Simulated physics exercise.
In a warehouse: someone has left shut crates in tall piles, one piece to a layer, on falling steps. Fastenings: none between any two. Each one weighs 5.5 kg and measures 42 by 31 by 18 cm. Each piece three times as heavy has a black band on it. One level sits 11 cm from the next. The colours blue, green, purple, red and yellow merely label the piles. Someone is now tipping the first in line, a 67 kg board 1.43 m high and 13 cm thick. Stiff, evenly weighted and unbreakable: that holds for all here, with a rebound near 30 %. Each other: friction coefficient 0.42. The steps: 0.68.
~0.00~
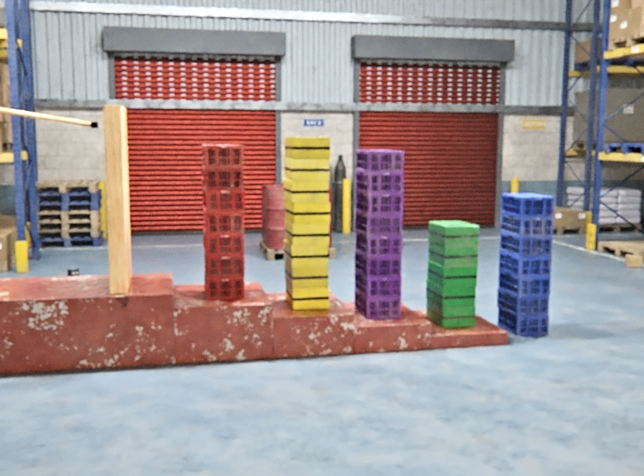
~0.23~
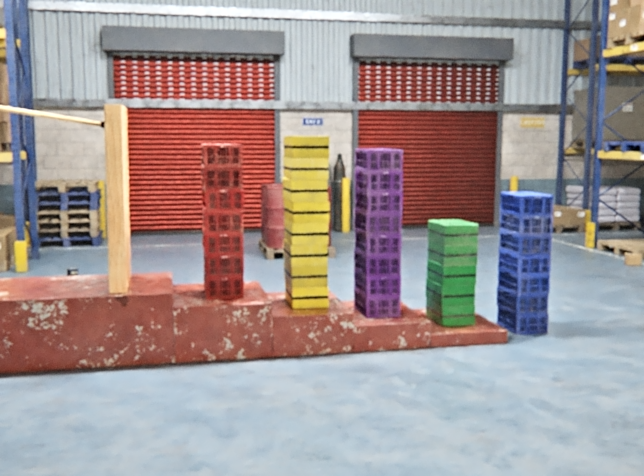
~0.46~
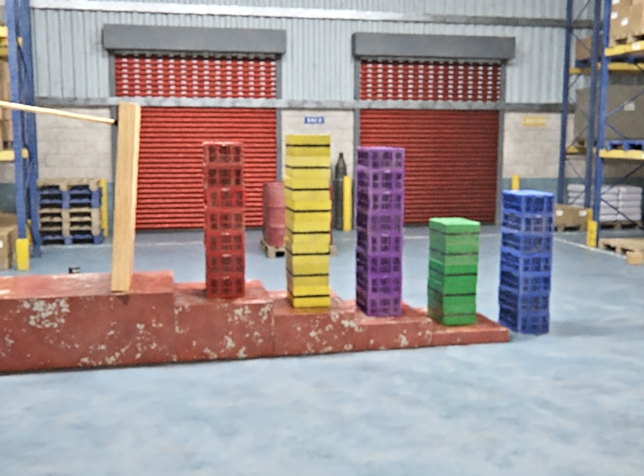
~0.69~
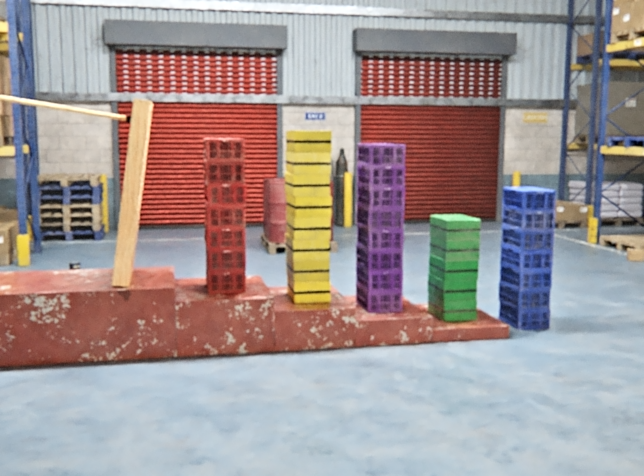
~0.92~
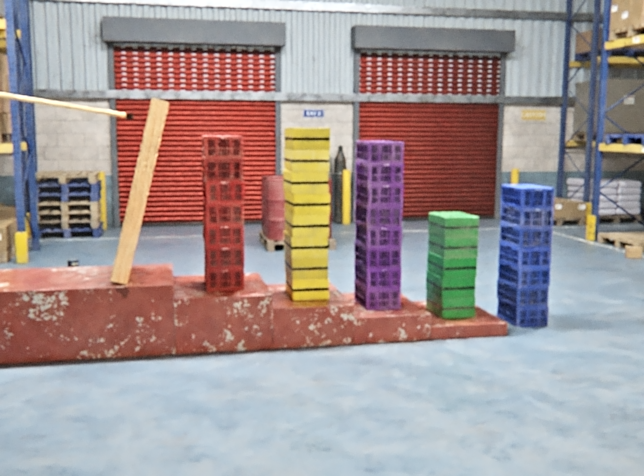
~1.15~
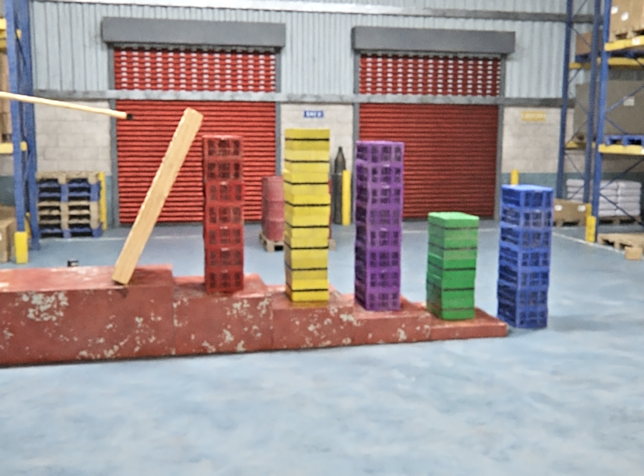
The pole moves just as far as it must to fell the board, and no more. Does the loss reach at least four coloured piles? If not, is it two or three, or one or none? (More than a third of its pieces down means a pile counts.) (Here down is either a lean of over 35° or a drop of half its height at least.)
The count of ruined piles reaches four or higher.
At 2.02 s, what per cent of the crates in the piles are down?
By then 10 %.
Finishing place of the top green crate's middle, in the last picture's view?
Its middle finishes near pixel (578, 291) of the last picture.
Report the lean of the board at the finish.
Roughly 75° from upright.
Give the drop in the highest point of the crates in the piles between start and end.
The top ends up some 55 cm lower.
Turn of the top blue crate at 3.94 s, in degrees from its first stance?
120°.
By 2.02 s, board 58° from upright; 4 of the 35 crates down; top yellow crate tilted 18°; top red crate 6 cm lower.
By 2.70 s, board 72° from upright; 15 of the 35 crates down; top yellow crate tilted 41°, 24 cm lower; top purple crate tilted 41°, 19 cm lower.
By 3.34 s, board 77° from upright; 29 of the 35 crates down; top yellow crate tilted 49°, 78 cm lower; top red crate tilted 39°, 55 cm lower.
By 3.94 s, board 77° from upright; 33 of the 35 crates down; top purple crate upside down; top blue crate on its side.
When it is over (5.5 s), board 77° from upright; 33 of the 35 crates down; top blue crate upside down; top green crate upside down. Wrecked, blue, green, purple, red and yellow. In pixels of the last frame, middles, top green crate near (578, 291).
